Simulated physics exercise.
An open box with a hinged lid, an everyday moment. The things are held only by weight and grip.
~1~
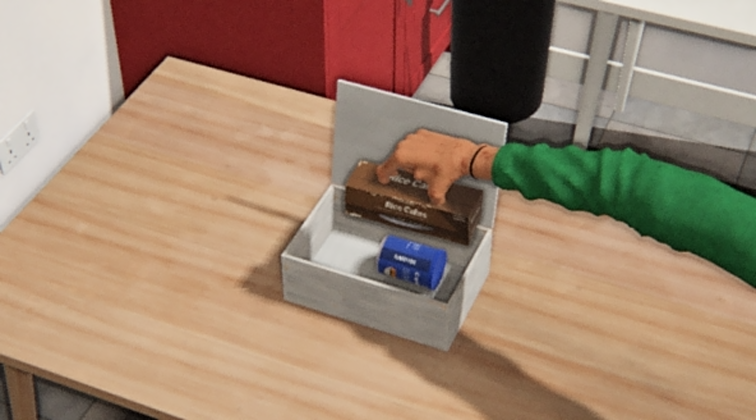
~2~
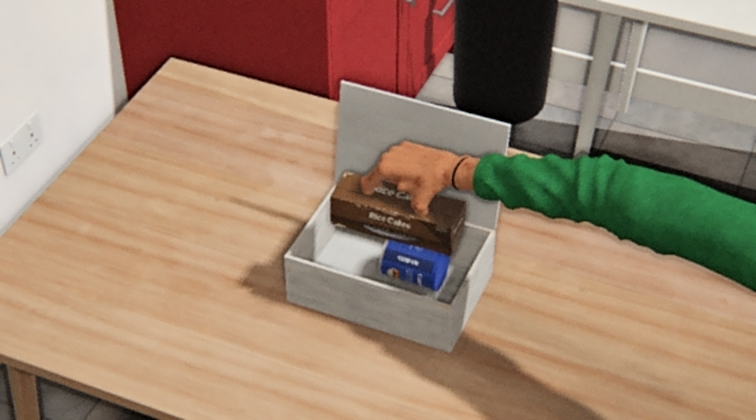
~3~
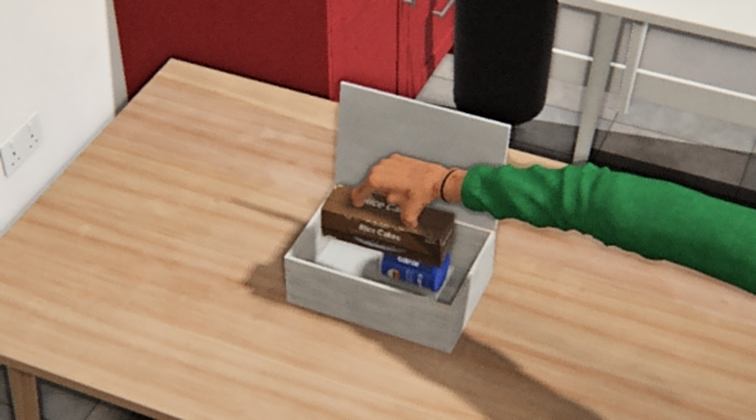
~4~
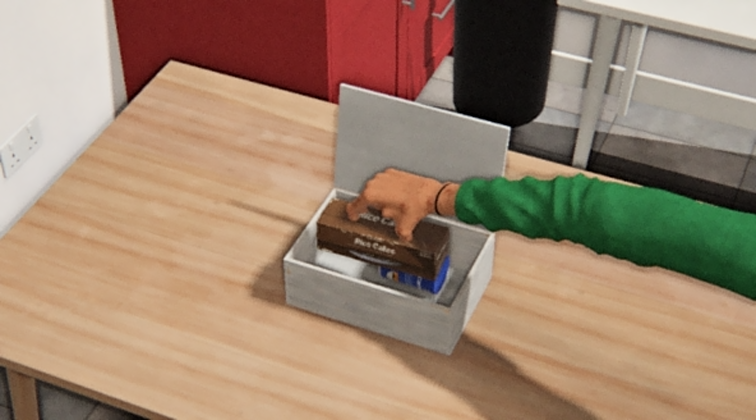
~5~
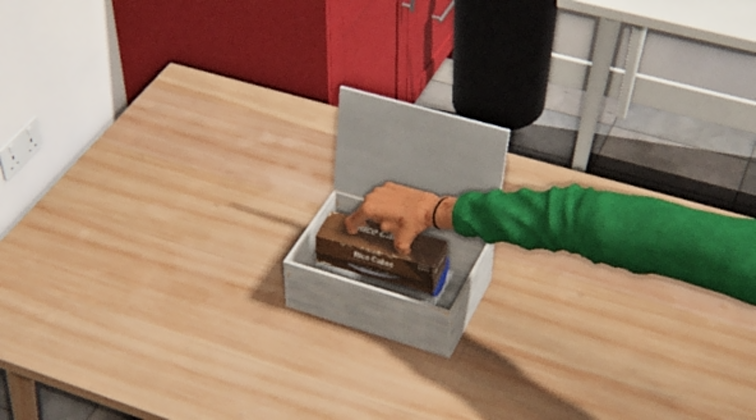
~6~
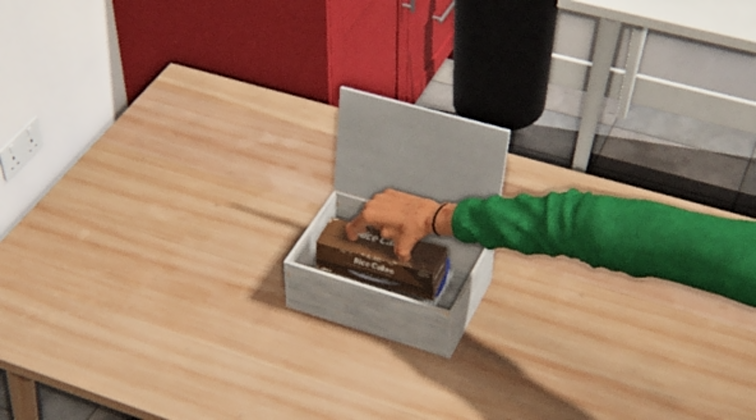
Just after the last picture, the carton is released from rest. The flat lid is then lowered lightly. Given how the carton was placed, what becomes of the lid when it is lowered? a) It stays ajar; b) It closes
Option b: It closes.
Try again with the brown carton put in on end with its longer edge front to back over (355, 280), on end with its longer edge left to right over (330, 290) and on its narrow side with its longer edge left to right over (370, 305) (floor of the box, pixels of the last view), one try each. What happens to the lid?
First try: It will not close; second try: It will not close; third try: It shuts flat.
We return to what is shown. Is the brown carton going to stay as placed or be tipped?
Once everything settles, the brown carton keeps its original angle.
Then, 0.90 s past the last view, lid starting down; brown carton displaced a little near (389, 292); blue tin displaced a little.
Then, 1.60 s past the last view, lid 57° above the rim; brown carton displaced a little near (389, 292); blue tin displaced a little.
Then, 1.90 s past the last view, lid 20° above the rim; brown carton displaced a little near (389, 292); blue tin displaced a little.
Finally, lid shut; moved from the start, brown carton; blue tin still in place. Final places as the last picture's camera would see them, brown carton near (389, 292).
